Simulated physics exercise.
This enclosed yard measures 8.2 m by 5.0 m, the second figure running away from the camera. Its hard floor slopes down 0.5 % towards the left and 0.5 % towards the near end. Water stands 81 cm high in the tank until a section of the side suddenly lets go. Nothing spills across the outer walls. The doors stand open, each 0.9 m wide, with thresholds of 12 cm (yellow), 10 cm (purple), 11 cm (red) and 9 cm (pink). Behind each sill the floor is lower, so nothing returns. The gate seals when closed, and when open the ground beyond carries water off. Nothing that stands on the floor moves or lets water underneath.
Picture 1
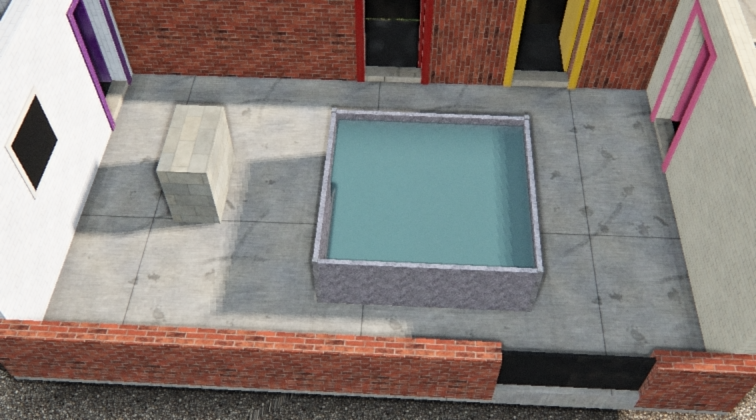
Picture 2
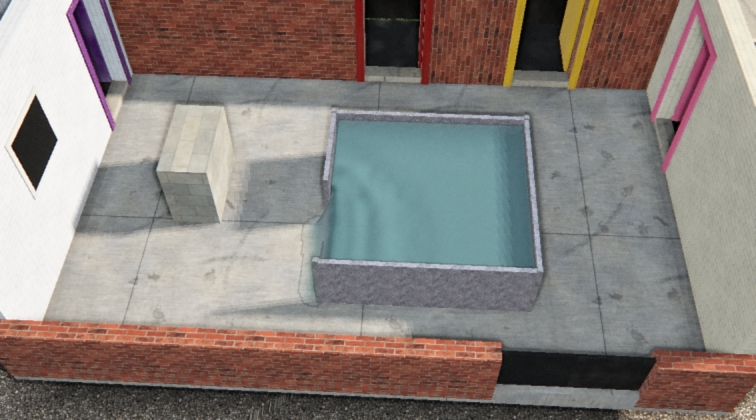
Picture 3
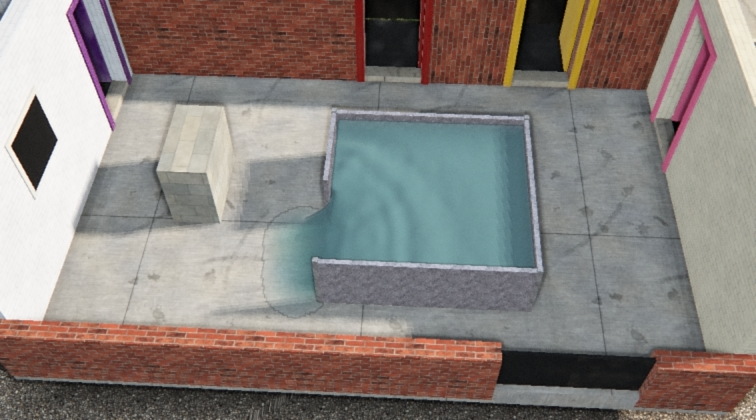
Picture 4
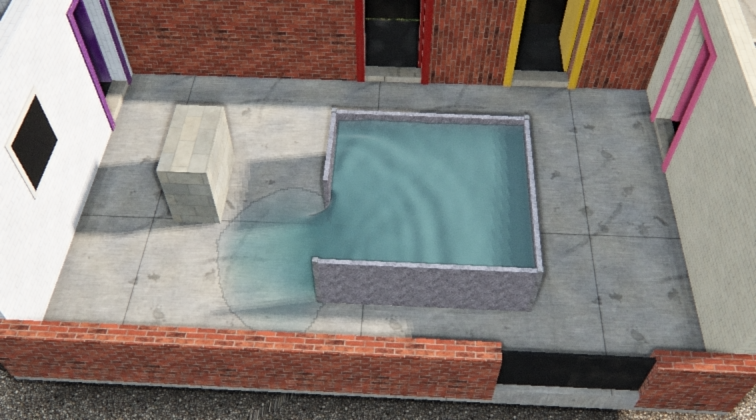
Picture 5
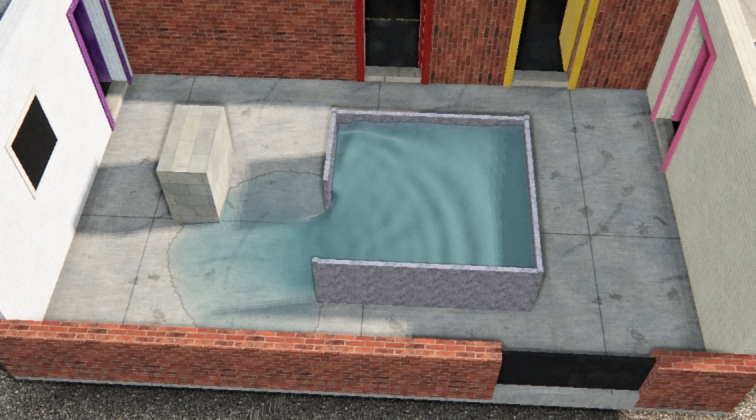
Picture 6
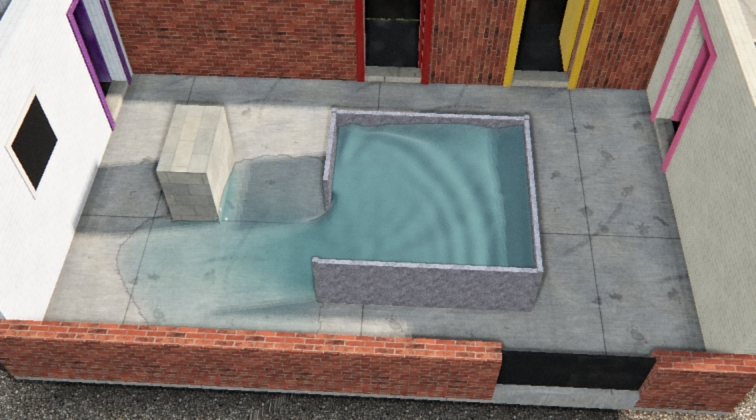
Walled concrete yard with coloured doorways, water pouring from a gap in a square tank's left side and spreading leftward past a block.
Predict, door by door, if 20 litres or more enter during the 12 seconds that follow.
Within that time: At the yellow door it keeps below the limit; at the purple door it exceeds the limit; at the red door it does not reach the limit; at the pink door it goes over the limit.
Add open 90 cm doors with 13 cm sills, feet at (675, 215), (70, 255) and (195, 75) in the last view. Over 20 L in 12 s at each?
In turn: Under, above, past it.
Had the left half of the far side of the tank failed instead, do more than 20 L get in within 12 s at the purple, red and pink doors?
Against that limit: Purple past it, red over, pink above.
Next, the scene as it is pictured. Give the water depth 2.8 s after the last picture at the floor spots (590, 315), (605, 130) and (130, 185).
In that order: 0, 0 and 19 cm.
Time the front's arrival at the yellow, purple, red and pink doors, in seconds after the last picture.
Yellow 3.6 s, purple 1.3 s, red 2.0 s, pink 6.0 s.
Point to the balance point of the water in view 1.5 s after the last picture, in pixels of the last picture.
Near (316, 241).
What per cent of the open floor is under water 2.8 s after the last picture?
Some 55 per cent of it.
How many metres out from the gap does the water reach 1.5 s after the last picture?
About 4.6 m.
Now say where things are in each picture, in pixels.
Still water, 81 cm deep, in the tank at (428, 188), in the first picture.
The front is at (318, 220), 0.7 m from the gap at (326, 247); 0.2 m2 of floor is under water; 81 cm left at the back of the tank, in the second picture.
The front is at (279, 222), 0.9 m from the gap at (326, 248); 1.0 m2 of floor is under water; 81 cm left at the back of the tank, in the third picture.
Water pours out at (326, 249) and has run 1.4 m, to (228, 234); typically 9 cm deep outside, 81 cm at the tank's back, in the fourth picture.
The front is at (178, 243), 2.0 m from the gap at (326, 249); 4.2 m2 of floor is under water; 81 cm left at the back of the tank, in the fifth picture.
The front is at (123, 263), 2.7 m from the gap at (326, 249); 5.9 m2 of floor is under water; 76 cm left at the back of the tank, in the sixth picture.
Then, 0.7 s after the last picture water covers 30 % of the floor and is deepest (56 cm) near (38, 337); yellow door not reached, purple door not reached, red door not reached, pink door not reached.
Then, 1.5 s after the last picture water covers 40 % of the floor and is deepest (61 cm) near (33, 350); yellow door not reached, purple door 3 cm at the sill, 0 L in, red door not reached, pink door not reached.
Then, 2.8 s after the last picture water covers 55 % of the floor and is deepest (42 cm) near (183, 225); yellow door not reached, purple door 10 cm at the sill, 0 L in, red door 6 cm at the sill, 0 L in, pink door not reached.
Then, 6.3 s after the last picture water covers 90 % of the floor and is deepest (28 cm) near (126, 94); yellow door 10 cm at the sill, 0 L in, purple door 25 cm at the sill, 193 L in, red door 8 cm at the sill, 0 L in, pink door 18 cm at the sill, 1 L in.
Then, 11.3 s after the last picture water covers 100 % of the floor and is deepest (20 cm) near (519, 373); yellow door 10 cm at the sill, 1 L in, purple door 15 cm at the sill, 352 L in, red door 7 cm at the sill, 0 L in, pink door 16 cm at the sill, 127 L in.
